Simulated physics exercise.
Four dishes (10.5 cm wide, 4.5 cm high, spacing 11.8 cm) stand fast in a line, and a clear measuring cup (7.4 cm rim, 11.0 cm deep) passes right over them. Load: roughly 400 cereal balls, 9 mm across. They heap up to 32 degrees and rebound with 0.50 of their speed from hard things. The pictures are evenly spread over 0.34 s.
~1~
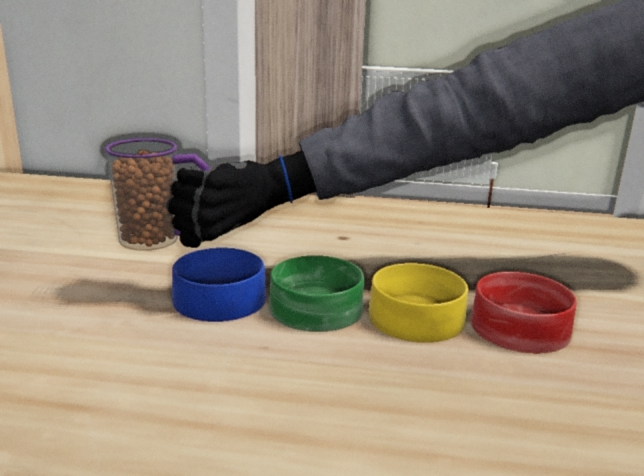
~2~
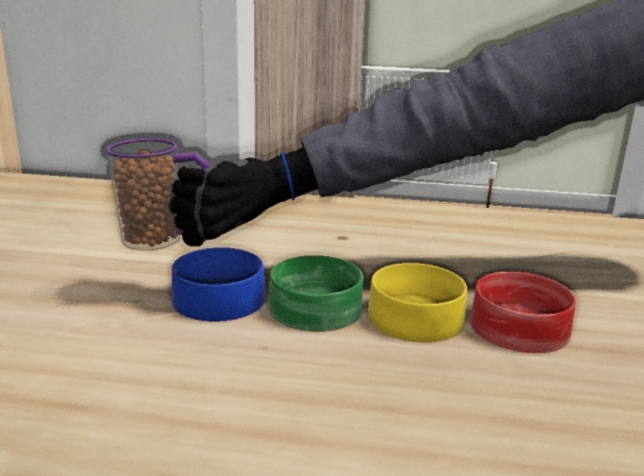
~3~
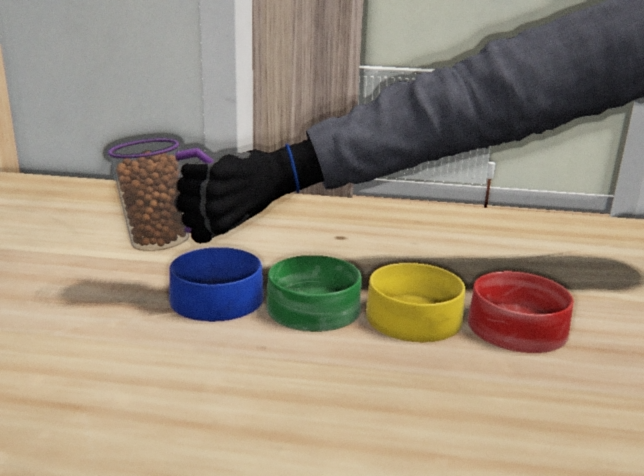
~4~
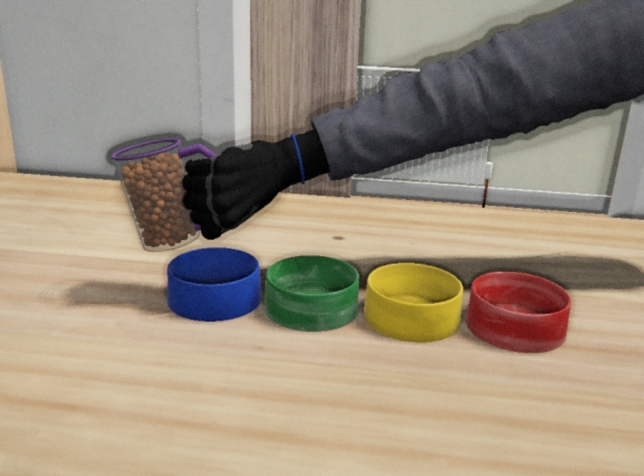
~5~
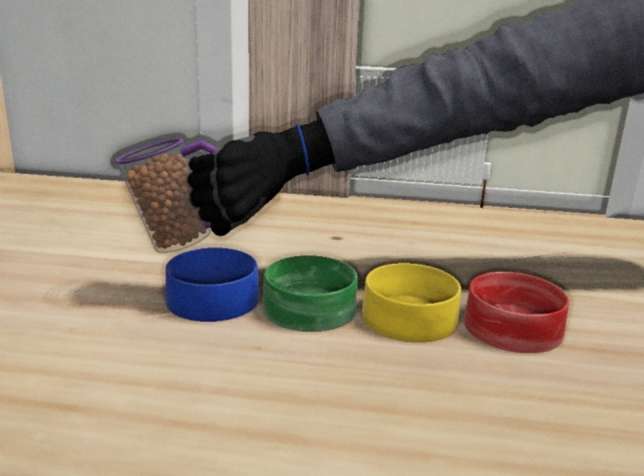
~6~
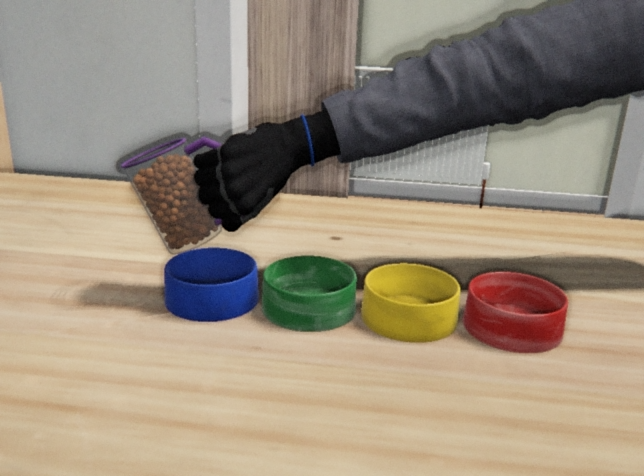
To begin with, a black-gloved hand holds a clear measuring cup full of small brown balls upright behind a row of blue, green, yellow and red dishes. The hand then gradually tilts the cup, its rim leaning left, while moving it slightly right; the balls stay inside and the dishes remain empty.
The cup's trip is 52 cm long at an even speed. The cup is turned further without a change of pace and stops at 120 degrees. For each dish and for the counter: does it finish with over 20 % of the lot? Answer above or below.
Red dish: Below; blue dish: Below; green dish: Above; yellow dish: Below; on the counter: Below.
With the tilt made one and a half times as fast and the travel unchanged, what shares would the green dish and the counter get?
In that case green 20; counter 10.
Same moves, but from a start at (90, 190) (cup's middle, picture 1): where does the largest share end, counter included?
The winner: Blue.
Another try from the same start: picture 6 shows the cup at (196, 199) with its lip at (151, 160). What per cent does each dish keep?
Red 80; blue 0; green 0; yellow 10.
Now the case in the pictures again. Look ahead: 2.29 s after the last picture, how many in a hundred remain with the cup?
Some 0 per cent of the load.
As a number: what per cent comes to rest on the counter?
About 10 per cent.
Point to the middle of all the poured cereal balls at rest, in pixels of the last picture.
Around (303, 292).
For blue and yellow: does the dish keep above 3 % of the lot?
Blue yes; yellow no.
Then, 1.37 s after the last picture, tilt 120 degrees; cup holds 25 %, blue 10 %, green 60 %.
Then, 2.29 s after the last picture, tilt 120 degrees; cup holds 0 %, blue 10 %, green 85 %.
Then, 3.20 s after the last picture, tilt 120 degrees; cup holds 0 %, blue 10 %, green 85 %.
In the end, red 0 %, blue 10 %, green 85 %, yellow 0 %, counter 10 %.
